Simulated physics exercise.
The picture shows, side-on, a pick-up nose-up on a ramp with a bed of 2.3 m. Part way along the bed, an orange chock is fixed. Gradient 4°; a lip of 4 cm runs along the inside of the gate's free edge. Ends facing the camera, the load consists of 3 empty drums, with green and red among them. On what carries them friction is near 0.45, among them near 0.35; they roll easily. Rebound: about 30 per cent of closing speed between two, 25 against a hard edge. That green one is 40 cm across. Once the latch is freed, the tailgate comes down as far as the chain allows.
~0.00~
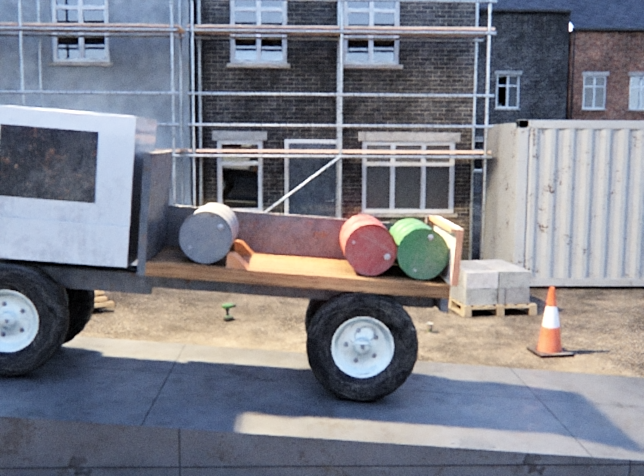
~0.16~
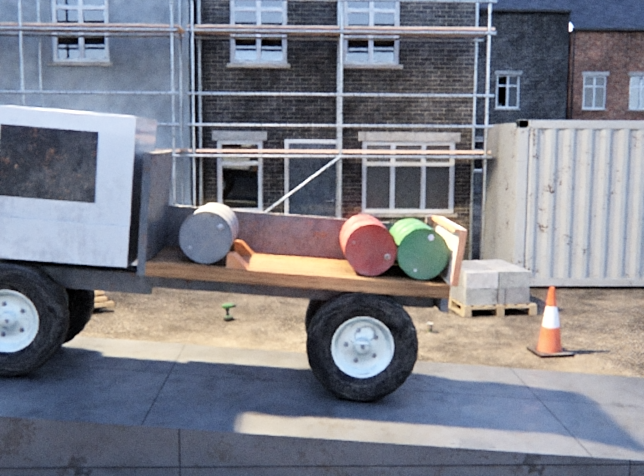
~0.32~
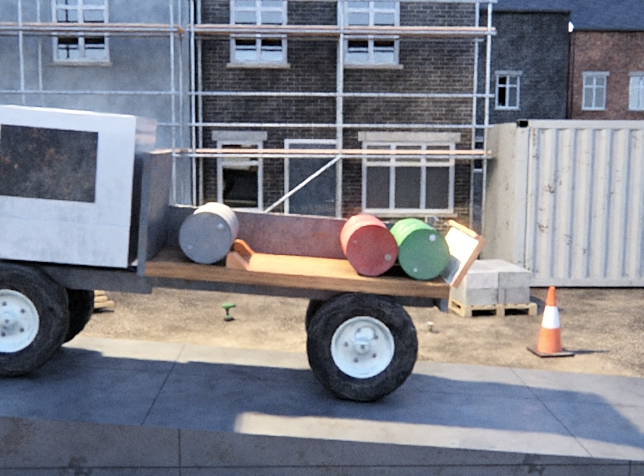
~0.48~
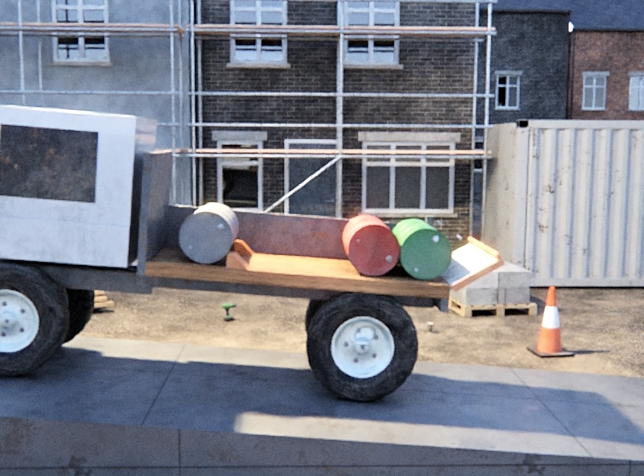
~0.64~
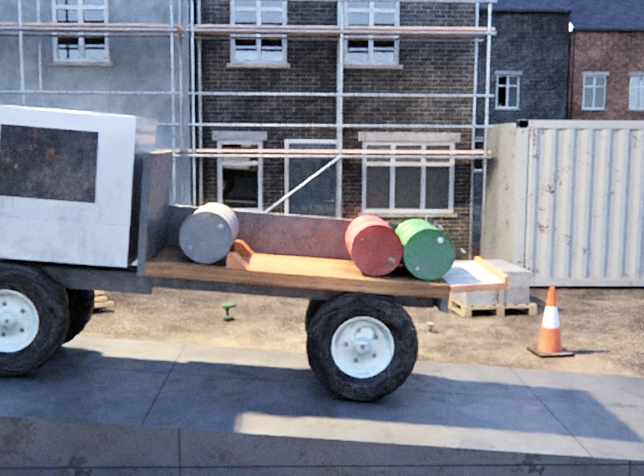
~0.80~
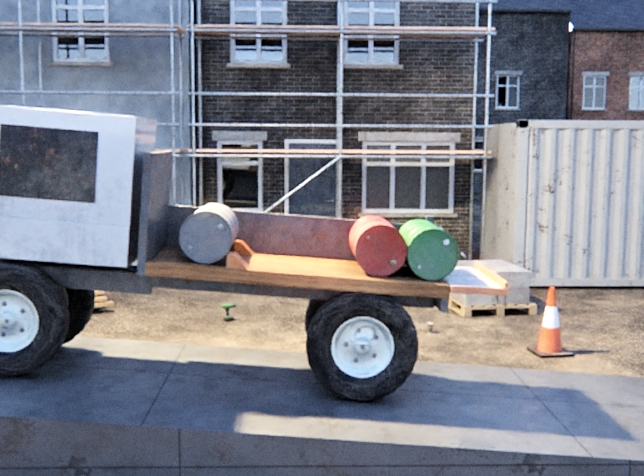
The footage shows a pick-up on a ramp with grey, red and green drums lying on its bed; the tailgate swings down to the right until roughly level, and the red and green drums roll slightly rightward.
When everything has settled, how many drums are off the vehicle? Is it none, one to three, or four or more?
It is none.
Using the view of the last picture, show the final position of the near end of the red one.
Near pixel (432, 255).
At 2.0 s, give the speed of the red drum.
The speed is close to 0.2 m/s.
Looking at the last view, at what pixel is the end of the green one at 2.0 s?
Around pixel (488, 256).
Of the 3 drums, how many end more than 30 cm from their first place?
The number you get is 2.
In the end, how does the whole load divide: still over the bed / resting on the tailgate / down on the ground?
2 / 1 / 0.
By 2.0 s, green is on the gate, 30 cm past the hinge, rolling right; red is on the bed, 10 cm short of the hinge, rolling right; 0 of 3 are out.
Finally (3.6 s), green is on the gate, 25 cm past the hinge; red is on the bed, 15 cm short of the hinge; 0 of 3 are out.
